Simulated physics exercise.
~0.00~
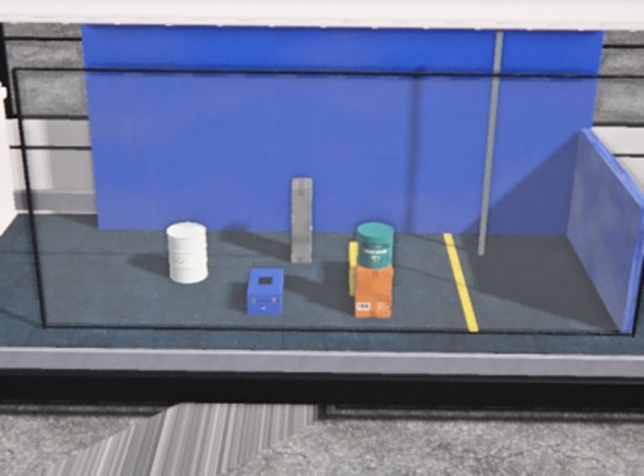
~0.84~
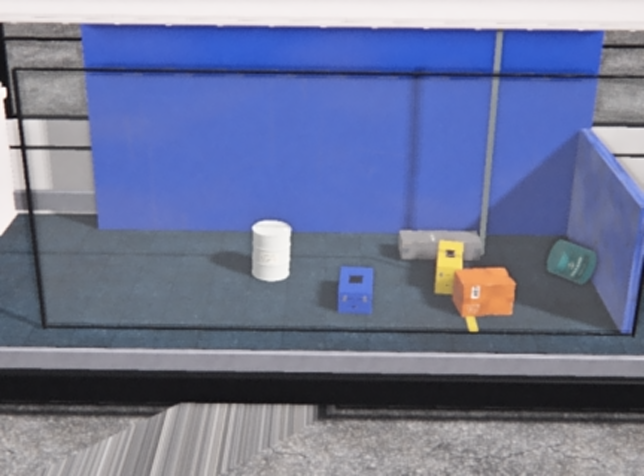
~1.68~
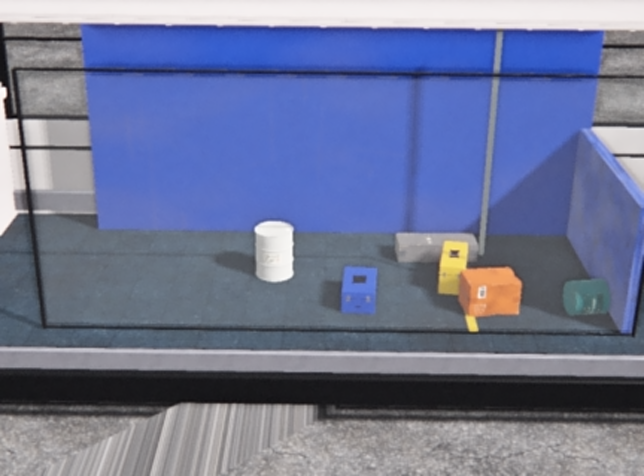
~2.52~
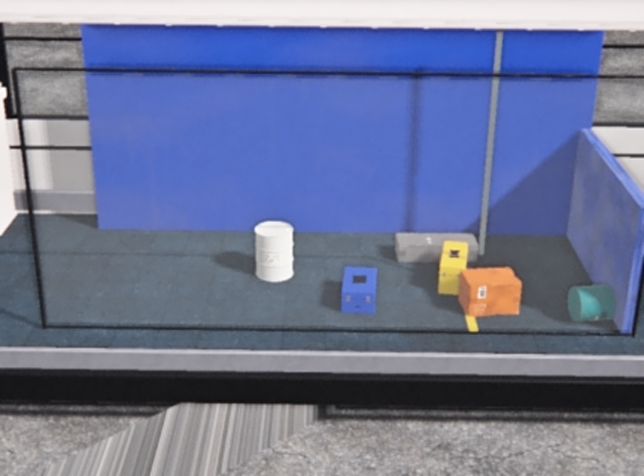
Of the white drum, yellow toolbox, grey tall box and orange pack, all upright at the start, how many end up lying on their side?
Two of them end on their side, the grey tall box and the orange pack.
